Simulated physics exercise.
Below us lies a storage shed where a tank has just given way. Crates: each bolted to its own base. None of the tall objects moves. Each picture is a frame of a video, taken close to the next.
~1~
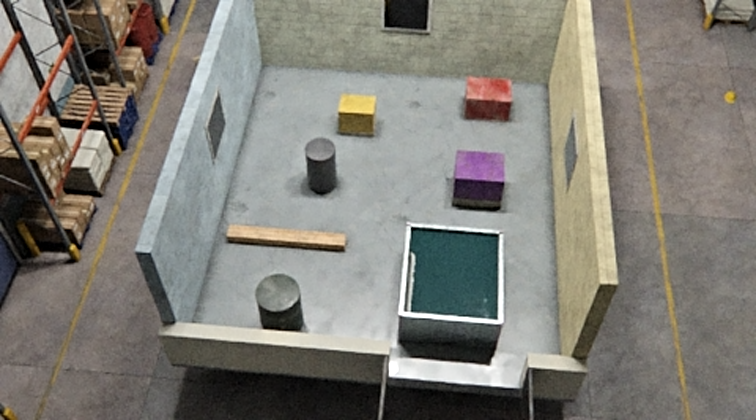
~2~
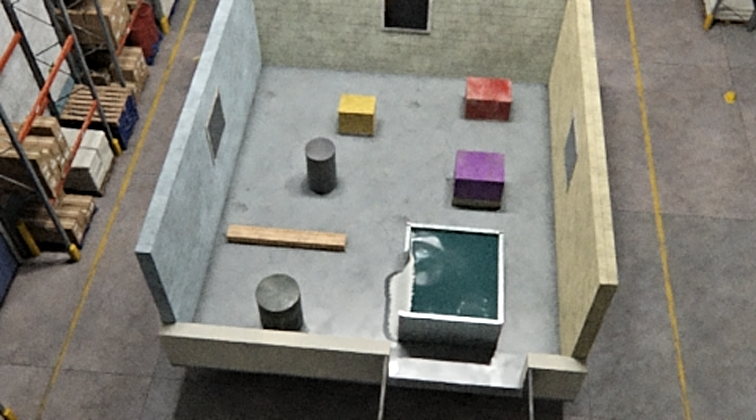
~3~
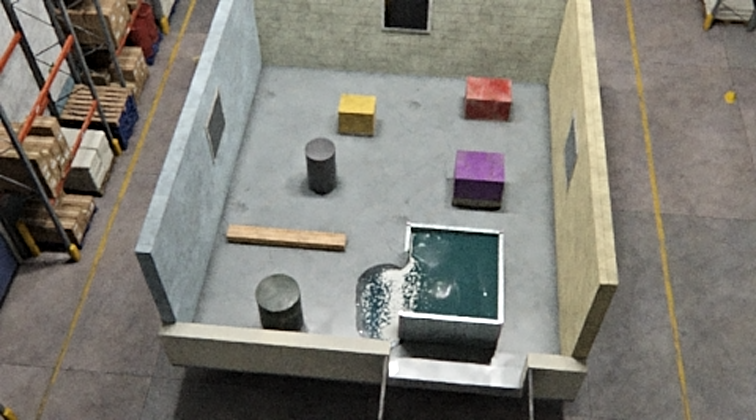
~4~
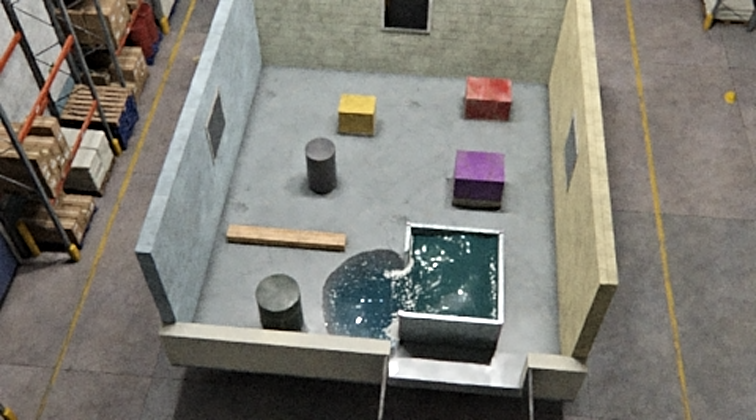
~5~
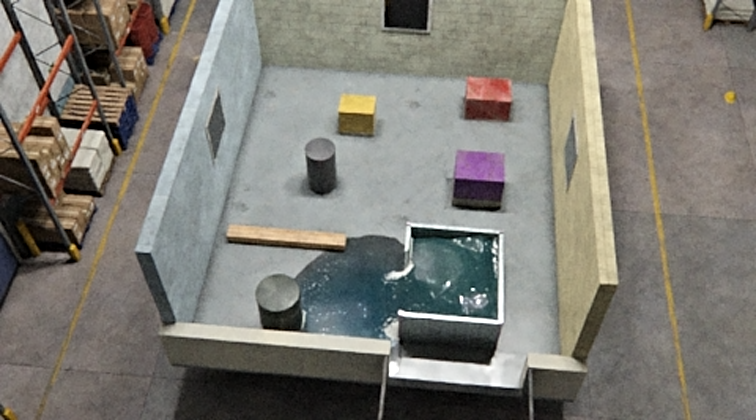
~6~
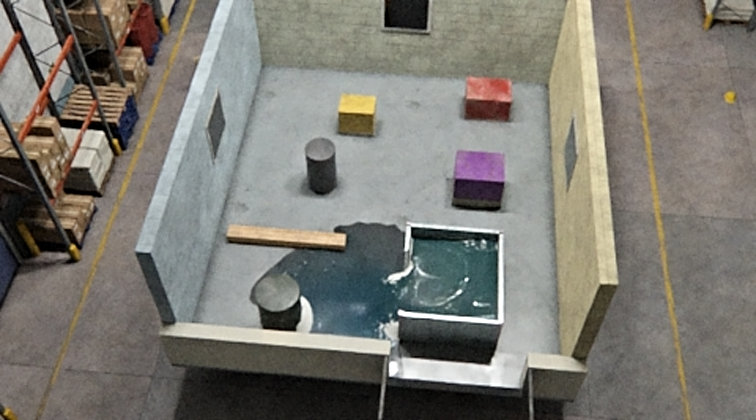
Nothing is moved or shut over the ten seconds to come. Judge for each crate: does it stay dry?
Looks like the red crate is within reach of the water; looks like the yellow crate is out of reach of the water; looks like the purple crate is out of reach of the water.
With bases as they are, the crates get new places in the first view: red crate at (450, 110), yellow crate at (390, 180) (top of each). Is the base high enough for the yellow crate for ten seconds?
As for the yellow one, it is dampened.
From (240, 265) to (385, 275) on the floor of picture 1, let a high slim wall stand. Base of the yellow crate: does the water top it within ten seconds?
Yellow stays clear.
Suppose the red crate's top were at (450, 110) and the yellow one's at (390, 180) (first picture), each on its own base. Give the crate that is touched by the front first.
Crate marked yellow.
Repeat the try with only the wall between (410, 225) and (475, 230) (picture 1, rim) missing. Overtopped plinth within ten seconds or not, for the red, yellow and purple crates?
Well, red is doused and yellow is doused, but purple is doused.
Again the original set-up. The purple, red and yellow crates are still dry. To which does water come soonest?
The yellow crate it is.
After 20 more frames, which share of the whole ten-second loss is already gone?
Around 5 % of the total, roughly.
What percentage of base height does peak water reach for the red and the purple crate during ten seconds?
Peak levels: Approx. 160 % then 30 %.
A moment on, water covers 20 % of the floor; the red crate not reached, the yellow crate not reached, the purple crate not reached.
Next, water covers 25 % of the floor; the red crate not reached, the yellow crate not reached, the purple crate not reached.
Then, water covers 45 % of the floor; the red crate not reached, the yellow crate water round its plinth, the purple crate not reached.
Later, water covers 65 % of the floor; the red crate not reached, the yellow crate water round its plinth, the purple crate water round its plinth.
In the end, water covers 85 % of the floor; the red crate was topped, the yellow crate stayed above the water, the purple crate stayed above the water.
